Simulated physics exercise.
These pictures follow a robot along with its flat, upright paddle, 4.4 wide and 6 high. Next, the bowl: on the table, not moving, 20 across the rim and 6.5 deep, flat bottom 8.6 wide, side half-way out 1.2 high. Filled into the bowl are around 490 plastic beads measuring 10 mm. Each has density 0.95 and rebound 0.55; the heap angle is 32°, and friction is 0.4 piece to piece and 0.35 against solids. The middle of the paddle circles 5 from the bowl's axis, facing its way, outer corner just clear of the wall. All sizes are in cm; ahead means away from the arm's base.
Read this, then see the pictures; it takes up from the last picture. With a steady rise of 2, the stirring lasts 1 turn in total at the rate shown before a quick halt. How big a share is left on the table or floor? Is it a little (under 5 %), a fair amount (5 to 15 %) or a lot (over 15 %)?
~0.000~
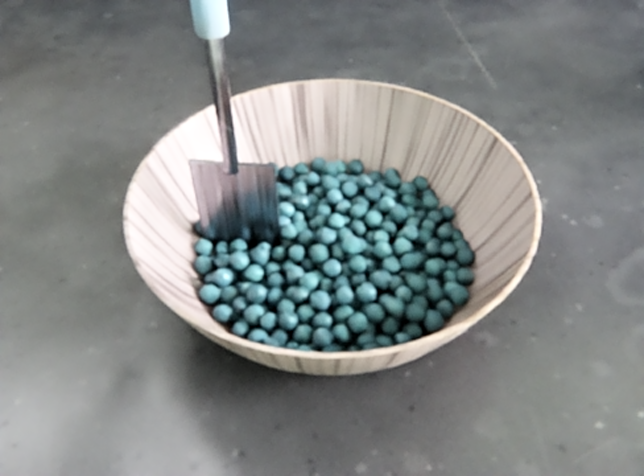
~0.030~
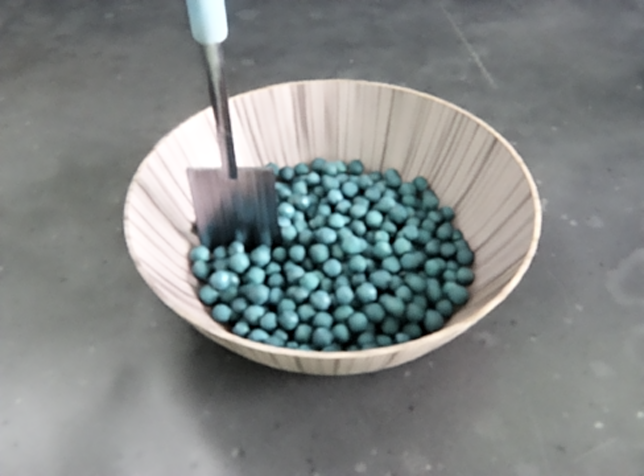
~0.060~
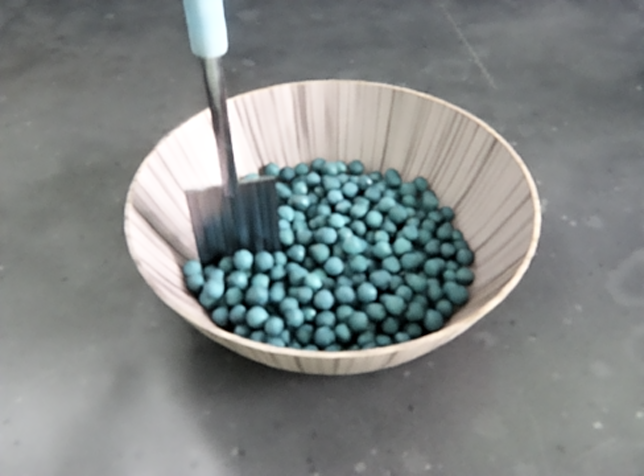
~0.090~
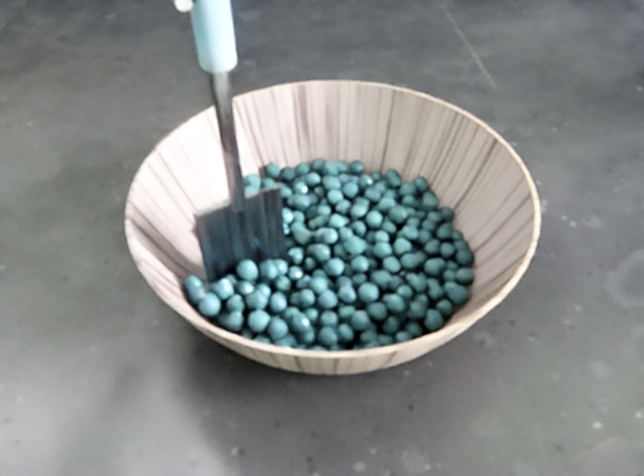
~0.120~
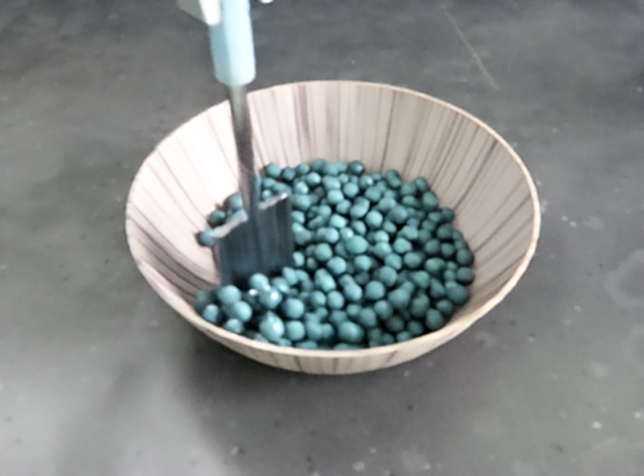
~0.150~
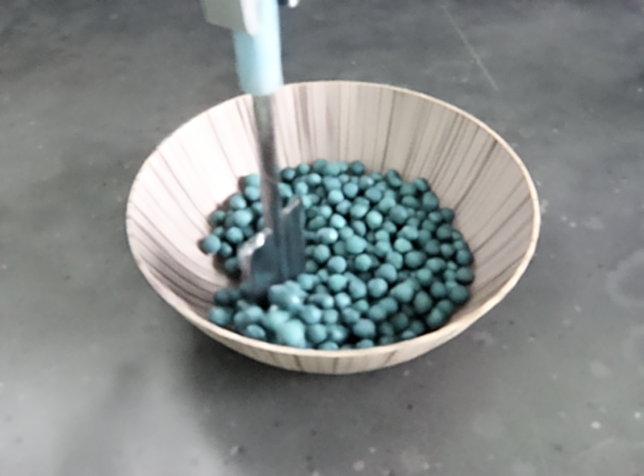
A little, under 5 %.
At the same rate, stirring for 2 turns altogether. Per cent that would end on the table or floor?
That would give some 0 percent.
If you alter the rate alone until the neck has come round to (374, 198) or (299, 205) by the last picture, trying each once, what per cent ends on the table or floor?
Well, about 10 percent the first time and about 0 percent the second.
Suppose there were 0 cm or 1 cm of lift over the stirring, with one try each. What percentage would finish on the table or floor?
Roughly 5 percent, then roughly 0 percent.
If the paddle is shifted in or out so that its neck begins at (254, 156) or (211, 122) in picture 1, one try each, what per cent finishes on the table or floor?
0 and 0 %.
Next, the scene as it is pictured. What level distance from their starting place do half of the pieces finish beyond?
Roughly 2 cm.
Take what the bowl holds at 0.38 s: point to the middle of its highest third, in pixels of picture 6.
Roughly pixel (427, 221).
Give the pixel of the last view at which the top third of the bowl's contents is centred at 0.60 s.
It is centred roughly at (327, 182).
After 0.38 s, 179° round, highest piece 7 above the table; 486 in the bowl, 1 in flight or on the tool.
After 0.60 s, 293° round, highest piece 7 above the table; 486 in the bowl, 1 on the table or floor.
After 0.91 s, 0° round, highest piece 5 above the table; 485 in the bowl, 2 on the table or floor.
After 1.61 s, 0° round, highest piece 5 above the table; 485 in the bowl, 2 on the table or floor.
In the end, 485 in the bowl, 2 on the table or floor. That is 0 % on the table or floor.
